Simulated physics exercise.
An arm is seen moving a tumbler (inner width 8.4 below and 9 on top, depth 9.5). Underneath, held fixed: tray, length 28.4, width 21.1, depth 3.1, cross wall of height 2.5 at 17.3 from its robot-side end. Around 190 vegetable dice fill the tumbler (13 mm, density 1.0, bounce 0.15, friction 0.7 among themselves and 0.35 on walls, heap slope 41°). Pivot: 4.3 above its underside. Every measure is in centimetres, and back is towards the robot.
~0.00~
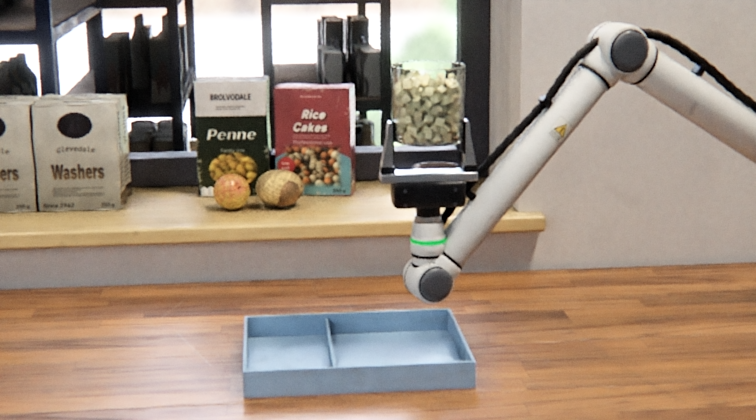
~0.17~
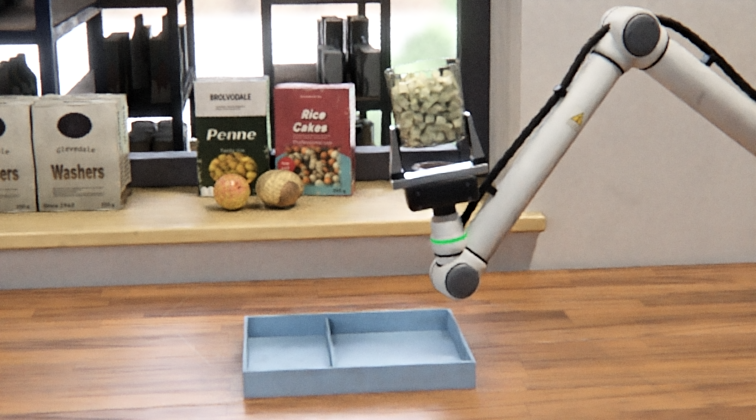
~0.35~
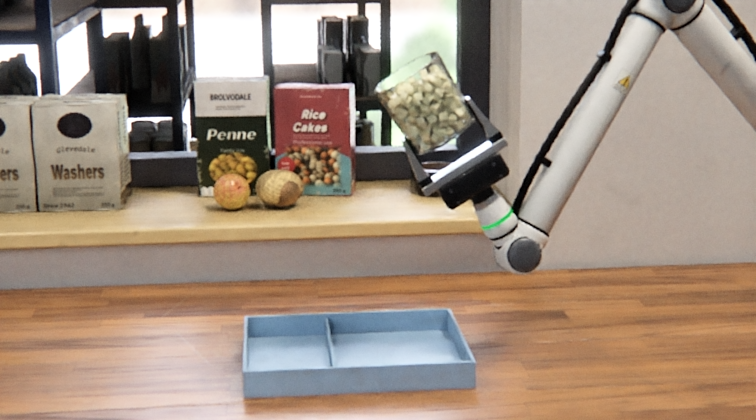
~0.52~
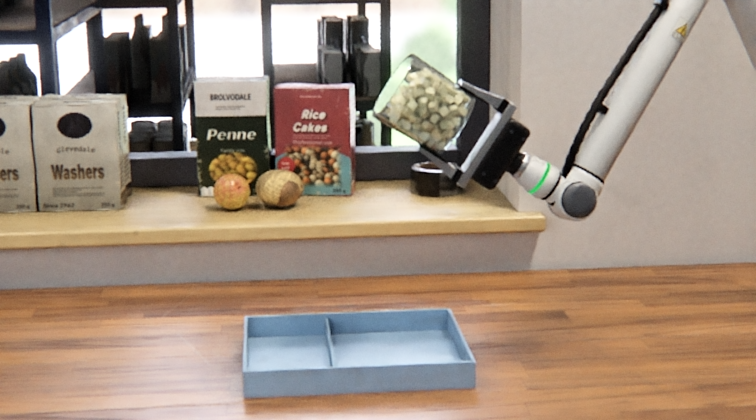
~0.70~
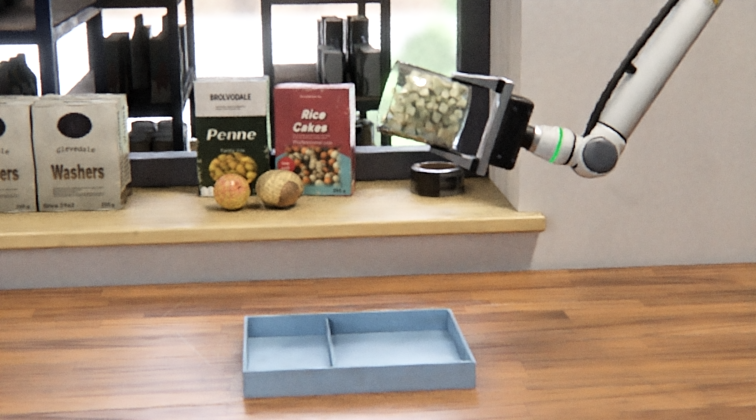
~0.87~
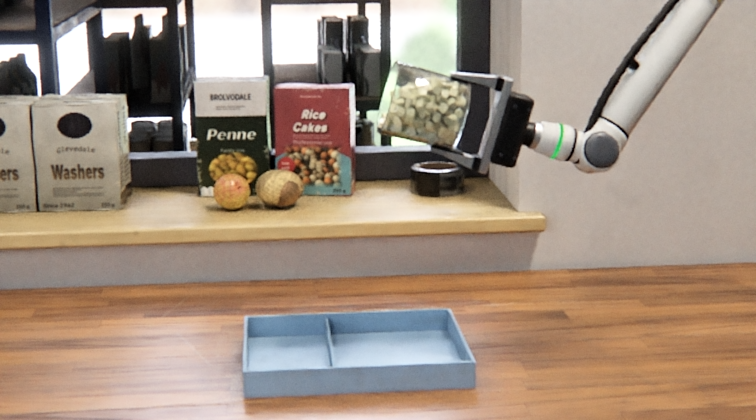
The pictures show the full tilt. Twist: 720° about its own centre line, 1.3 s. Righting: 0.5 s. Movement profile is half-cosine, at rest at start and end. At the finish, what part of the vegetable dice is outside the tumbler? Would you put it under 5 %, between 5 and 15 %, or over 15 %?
I would put it between 5 and 15 %.
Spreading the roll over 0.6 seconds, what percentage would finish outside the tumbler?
With that change you'd see near 0 per cent.
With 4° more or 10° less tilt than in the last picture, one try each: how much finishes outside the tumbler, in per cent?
Estimates: Close to 15 % and 0 %.
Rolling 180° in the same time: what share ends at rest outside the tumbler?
In that case you'd get close to 5 per cent.
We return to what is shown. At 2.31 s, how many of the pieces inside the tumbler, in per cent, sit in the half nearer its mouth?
Near 35 per cent lies in the mouth half.
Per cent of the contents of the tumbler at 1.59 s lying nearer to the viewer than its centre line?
Viewer-side fraction of pieces: Approx. 55 %.
After 1.59 s, tipped 74°, highest piece 38 above the table; 179 in the tumbler, 4 in the robot-side part, 1 in the far-side part, 5 in flight or on a rim.
After 2.31 s, tipped 61°, highest piece 37 above the table; 171 in the tumbler, 12 in the robot-side part, 6 in the far-side part.
After 2.87 s, upright, highest piece 39 above the table; 171 in the tumbler, 12 in the robot-side part, 6 in the far-side part.
After 3.57 s, upright, highest piece 39 above the table; 171 in the tumbler, 12 in the robot-side part, 6 in the far-side part.
At rest, 171 in the tumbler, 12 in the robot-side part, 6 in the far-side part. That is 10 % outside the tumbler.
